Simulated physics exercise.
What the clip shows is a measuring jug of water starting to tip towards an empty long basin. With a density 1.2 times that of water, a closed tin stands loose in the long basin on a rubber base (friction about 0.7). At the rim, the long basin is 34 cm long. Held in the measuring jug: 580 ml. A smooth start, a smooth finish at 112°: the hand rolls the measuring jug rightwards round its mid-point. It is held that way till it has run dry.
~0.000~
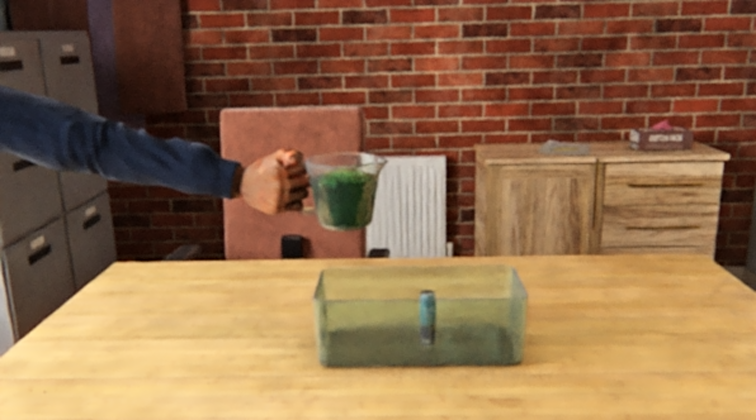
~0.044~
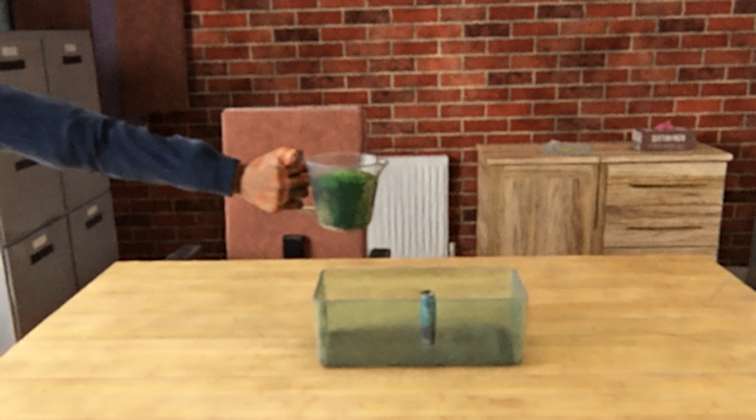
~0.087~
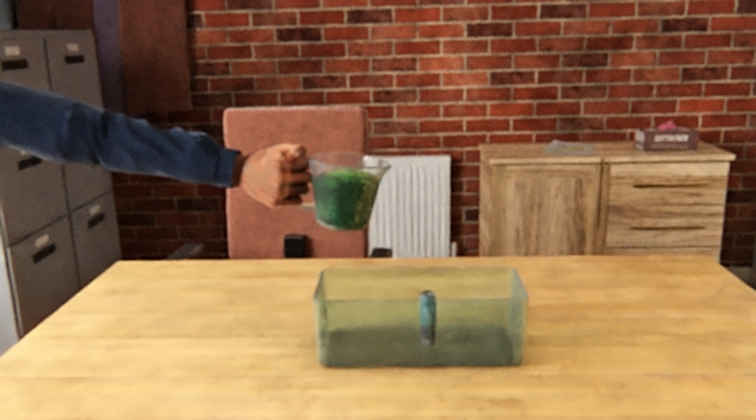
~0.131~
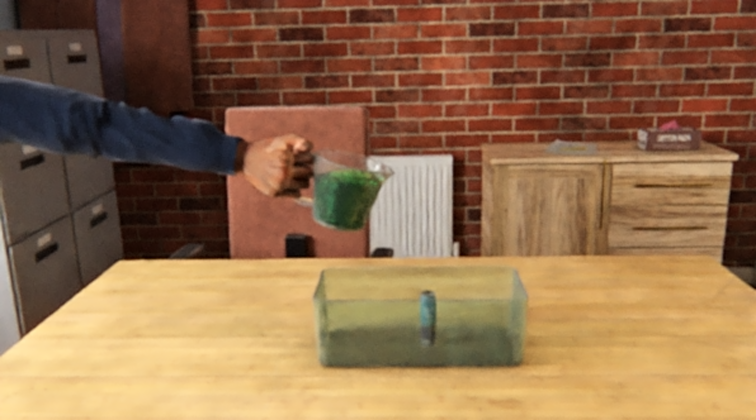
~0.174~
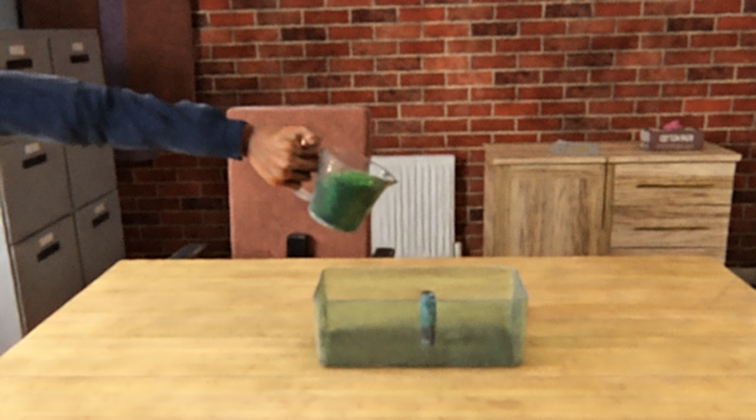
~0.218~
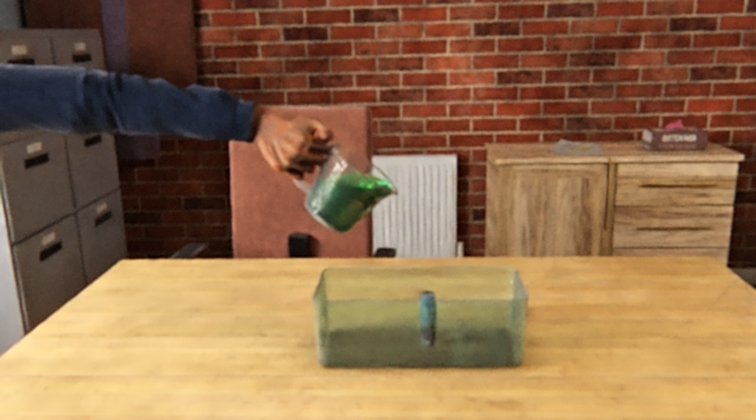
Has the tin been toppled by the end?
Yes, it has gone over.
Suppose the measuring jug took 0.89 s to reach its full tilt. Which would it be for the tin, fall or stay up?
Then the tin tumbles.
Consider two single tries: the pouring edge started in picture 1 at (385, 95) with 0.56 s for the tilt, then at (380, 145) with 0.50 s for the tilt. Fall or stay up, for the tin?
Run one: It tumbles. Run two: It tumbles.
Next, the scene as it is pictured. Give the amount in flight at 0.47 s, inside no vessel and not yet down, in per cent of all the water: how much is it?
Roughly 38 %.
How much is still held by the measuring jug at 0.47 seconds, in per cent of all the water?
I'd estimate some 38 % remains.
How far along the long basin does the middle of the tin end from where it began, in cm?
9.0 cm.
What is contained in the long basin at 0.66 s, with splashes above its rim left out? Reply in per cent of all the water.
That comes to about 88 percent.
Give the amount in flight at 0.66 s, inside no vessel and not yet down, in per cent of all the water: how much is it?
Roughly 8 %.
Then, 0.47 s in, the tilt is 105° and 39 per cent is still to pour; the tin stands where it began.
Then, 0.66 s in, the tilt is 112° and 3 per cent is still to pour; the tin leans 10°.
Then, 0.85 s in, the tilt is 112° and 0 per cent is still to pour; the tin lies on its side.
Then, 1.06 s in, the tilt is 112° and 0 per cent is still to pour; the tin lies on its side.
Finally, the tin lies on its side.
